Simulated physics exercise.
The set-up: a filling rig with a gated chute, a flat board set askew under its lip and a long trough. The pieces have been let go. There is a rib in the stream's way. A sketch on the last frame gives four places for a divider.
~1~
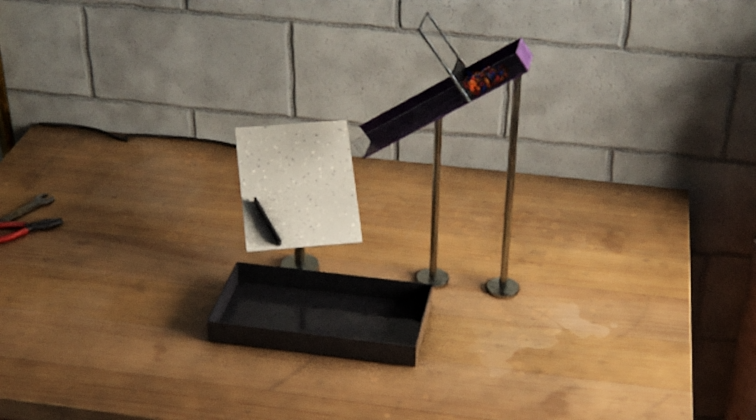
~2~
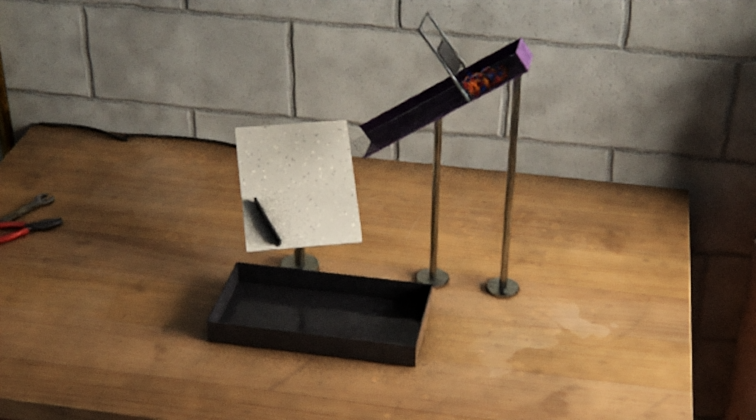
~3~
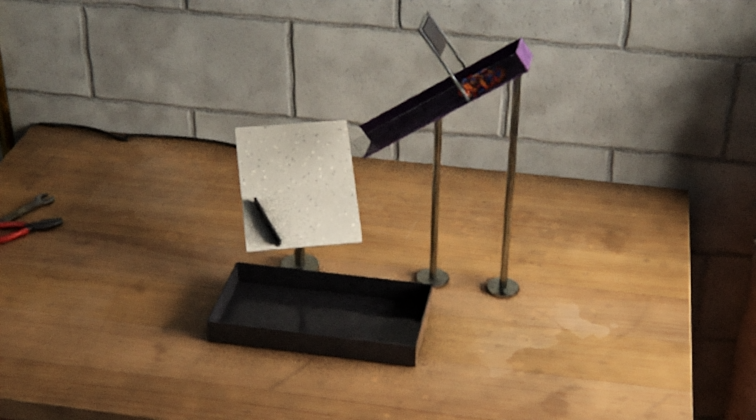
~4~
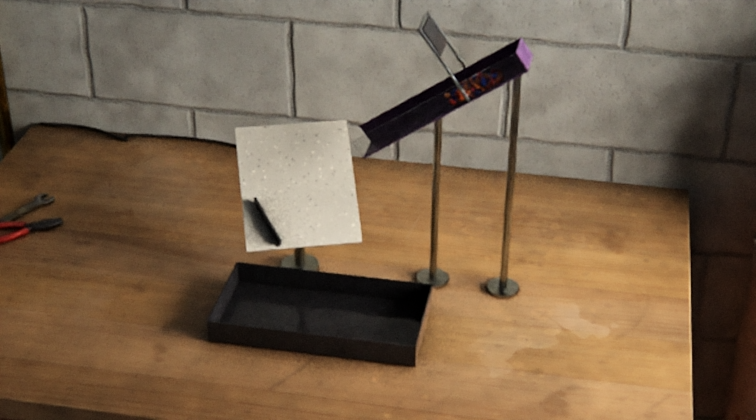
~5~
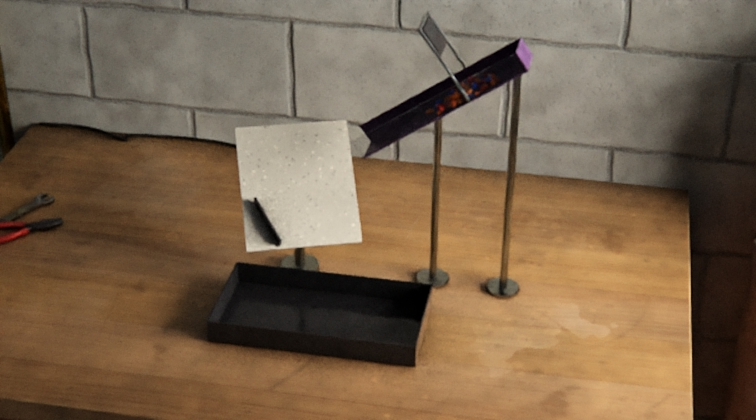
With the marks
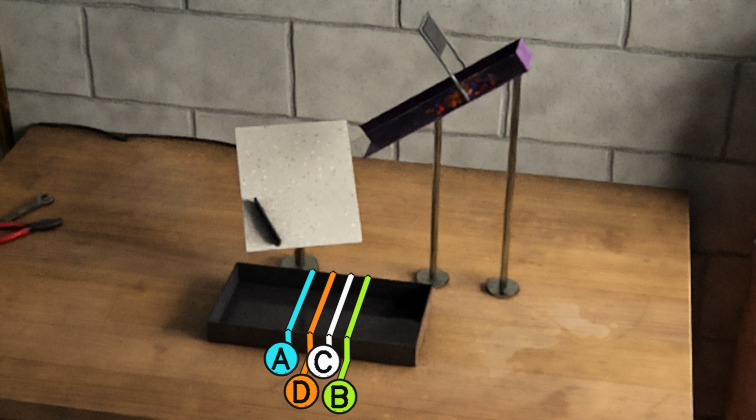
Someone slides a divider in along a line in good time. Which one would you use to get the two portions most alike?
I would pick line A.
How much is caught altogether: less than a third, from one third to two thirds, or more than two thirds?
It is more than two thirds.
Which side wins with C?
The left side.
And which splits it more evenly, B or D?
D.
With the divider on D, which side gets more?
Left.
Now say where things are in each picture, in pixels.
Load behind the gate (483, 81), jelly beans; lip of the chute (368, 150), sloping fairly steeply, in the first picture.
Middle of the board (298, 184), tilted fairly steeply; middle of its low edge (305, 246); of its high edge (291, 124), in the second picture.
Front corners of the trough (208, 321) and (415, 346), empty; front of the load (464, 90), in the third picture.
Middle of the load (473, 86); its front (448, 96), roughly a quarter of the way to the lip; rib from (255, 197) to (281, 241), in the fourth picture.
Middle of the load (468, 88); its front (430, 111), roughly a third of the way to the lip, in the fifth picture.
On the marked copy, line A crosses the front rim at (288, 331); line B crosses the front rim at (347, 338); line C crosses the front rim at (329, 336); line D crosses the front rim at (310, 333).
Choosing A, of what is caught, roughly two thirds on the left of the divider, roughly a third on the right.
Choosing B, of what is caught, every piece on the left of the divider, not one piece on the right.
Choosing C, of what is caught, almost all on the left of the divider, about a tenth on the right.
Choosing D, of what is caught, the larger part on the left of the divider, about a tenth on the right.
